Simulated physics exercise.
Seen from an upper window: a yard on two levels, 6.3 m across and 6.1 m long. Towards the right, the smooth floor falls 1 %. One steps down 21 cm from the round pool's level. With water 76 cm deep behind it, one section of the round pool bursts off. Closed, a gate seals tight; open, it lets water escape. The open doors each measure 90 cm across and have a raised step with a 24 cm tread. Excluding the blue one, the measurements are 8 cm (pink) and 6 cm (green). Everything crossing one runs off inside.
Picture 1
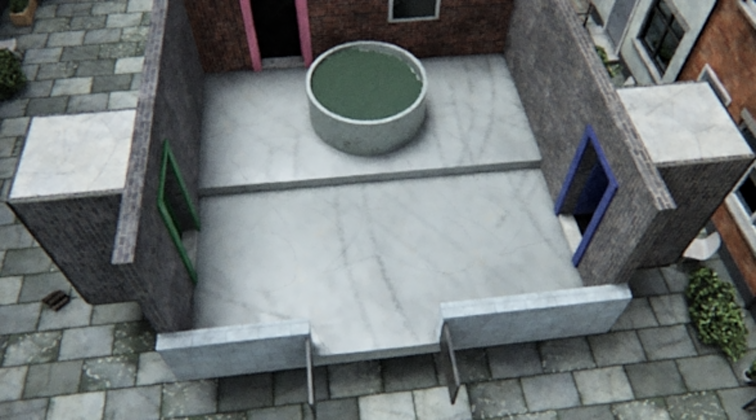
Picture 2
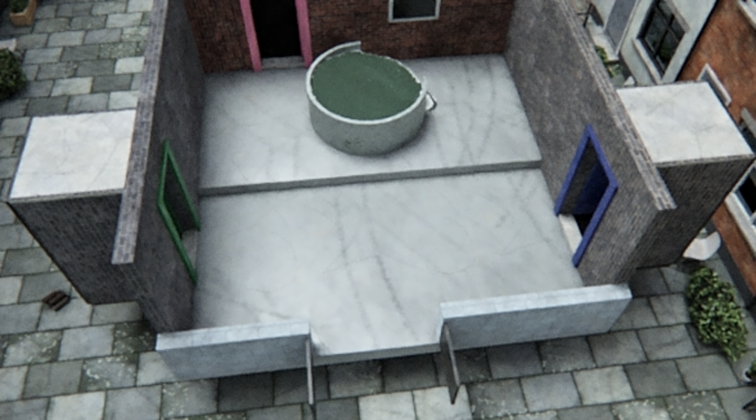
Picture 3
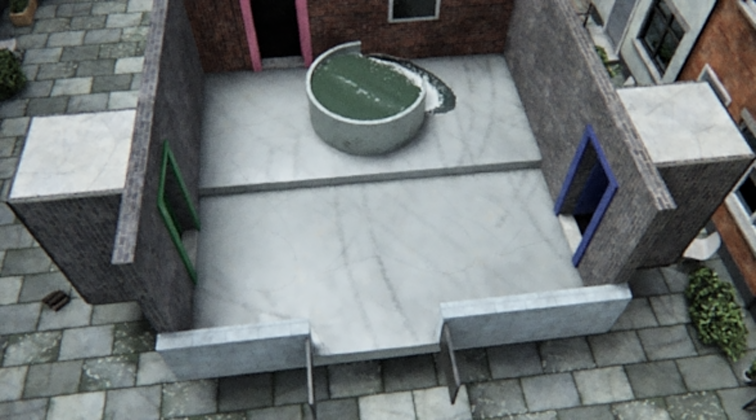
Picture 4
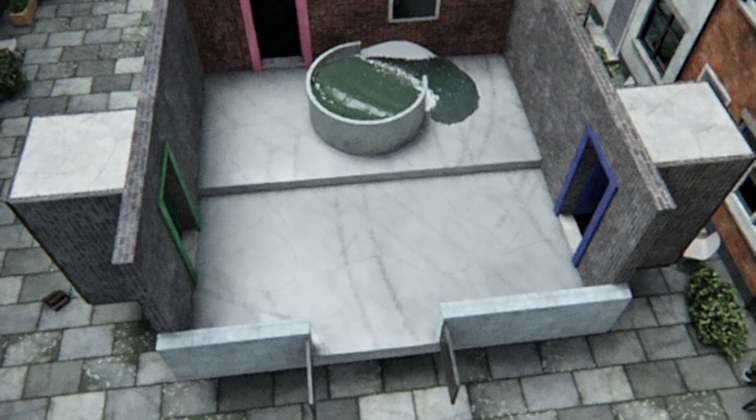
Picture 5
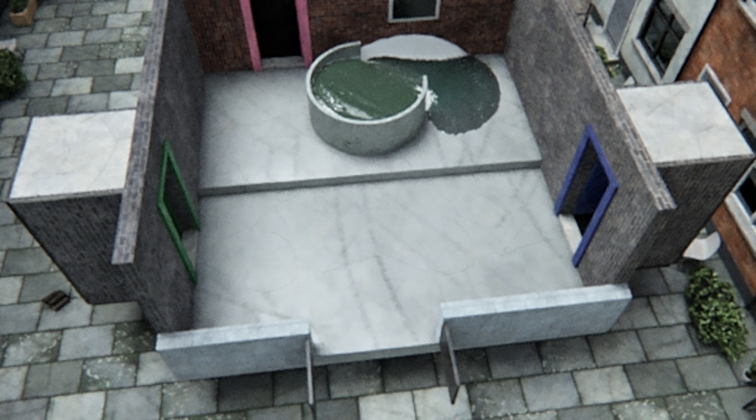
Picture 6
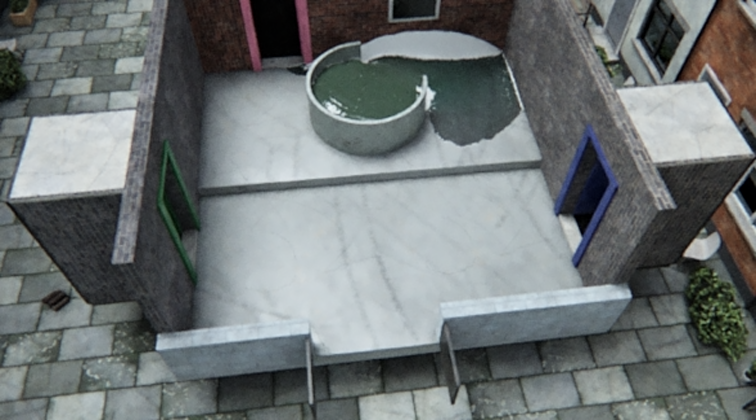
Green water pours from the round pool in a walled yard as a section of its far right rim swings outward, spreading in a widening dark patch across the pale upper floor behind and right of the pool.
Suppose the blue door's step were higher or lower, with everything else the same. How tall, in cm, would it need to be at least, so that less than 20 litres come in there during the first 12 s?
It would need to be roughly 10 cm tall.
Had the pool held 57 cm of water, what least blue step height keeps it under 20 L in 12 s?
Roughly 7.5 centimetres would do it.
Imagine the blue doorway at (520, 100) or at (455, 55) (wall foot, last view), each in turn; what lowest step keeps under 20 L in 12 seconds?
First place around 32 cm, second around 33 cm.
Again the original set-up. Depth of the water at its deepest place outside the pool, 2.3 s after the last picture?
I'd estimate roughly 38 cm.
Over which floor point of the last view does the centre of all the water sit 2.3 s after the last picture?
Look at about (426, 125) in the last view.
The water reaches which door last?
Green.
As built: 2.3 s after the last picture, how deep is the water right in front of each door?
Reading in centimetres: Pink = 5, blue = 6, green = 0.
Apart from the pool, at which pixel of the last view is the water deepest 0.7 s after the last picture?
Look close to (497, 58).
Then, 0.7 s after the last picture water covers 20 % of the floor, deepest (70 cm) near (497, 58); it has not reached the blue door.
Then, 2.3 s after the last picture water covers 55 % of the floor, deepest (38 cm) near (583, 312); 6 cm at the blue door, 1 litre in over its 7 cm step.
Then, 11.3 s after the last picture water covers 90 % of the floor, deepest (11 cm) near (191, 354); 10 cm at the blue door, 58 litres in over its 7 cm step.
At the blue door as built, the water peaked near 13 cm, 7.9 s after the last picture.
Run again over the same 12 s with other heights there, 30 litres in over 9 cm, 8 litres over 12 cm. The limit of 20 litres is kept from about 10 cm up.
